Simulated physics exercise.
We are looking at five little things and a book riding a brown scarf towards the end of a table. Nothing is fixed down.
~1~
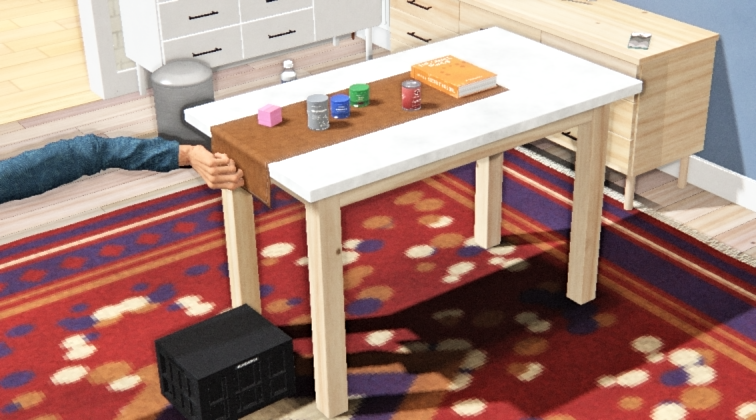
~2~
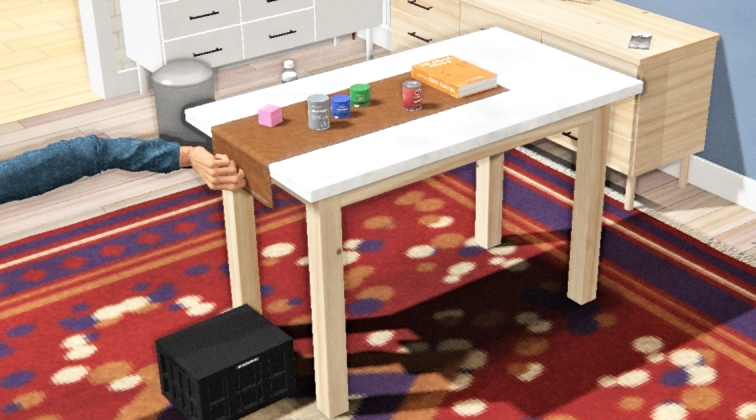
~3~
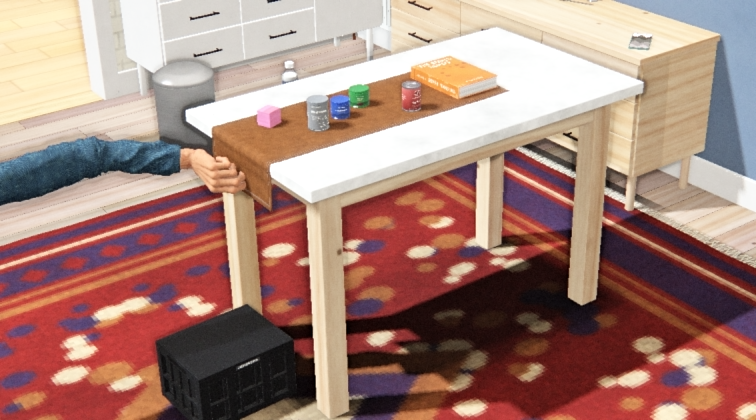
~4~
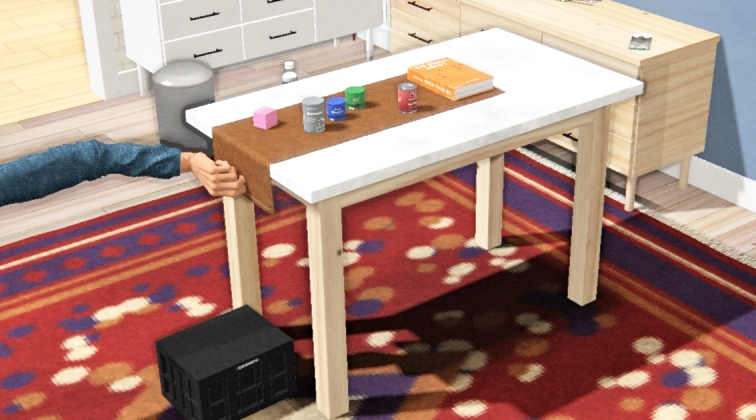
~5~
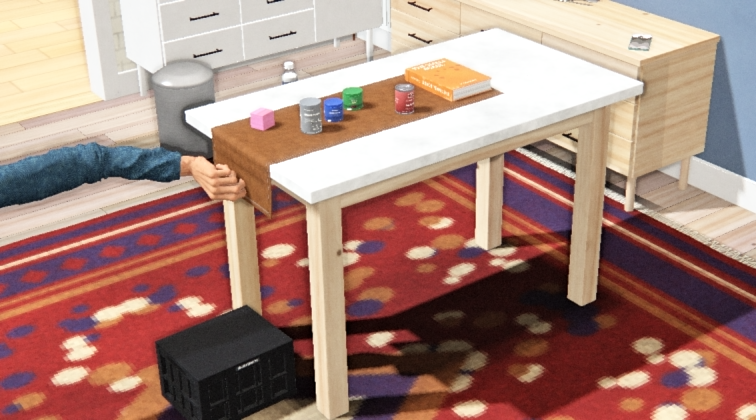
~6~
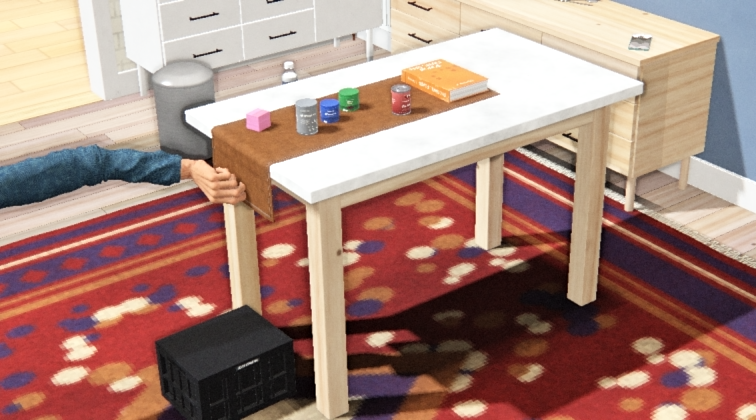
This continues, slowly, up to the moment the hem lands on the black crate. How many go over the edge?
The count of fallen things is four.
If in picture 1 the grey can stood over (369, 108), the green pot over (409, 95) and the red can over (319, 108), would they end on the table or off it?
The grey can is carried off, the green pot holds on, the red can is carried off.
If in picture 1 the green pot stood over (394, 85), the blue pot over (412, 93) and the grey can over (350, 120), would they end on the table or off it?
The green pot keeps its place on top; the blue pot remains up; the grey can goes over.
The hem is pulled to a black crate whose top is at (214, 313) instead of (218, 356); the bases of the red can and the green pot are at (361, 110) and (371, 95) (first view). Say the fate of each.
The red can stays on; the green pot stays on.
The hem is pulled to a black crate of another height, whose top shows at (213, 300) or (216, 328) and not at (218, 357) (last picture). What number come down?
Then 2 and 3.
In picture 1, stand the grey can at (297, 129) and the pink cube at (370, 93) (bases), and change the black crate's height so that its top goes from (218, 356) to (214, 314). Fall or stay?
The grey can falls; the pink cube stays on.
A little later, hem near (245, 237); all still up.
Next, hem near (247, 292); pink cube and grey can gone.
Later still, hem on the crate; pink cube, grey can, blue pot and green pot gone.
When it is over, hem on the crate; pink cube, grey can, blue pot and green pot gone. It carries off four.
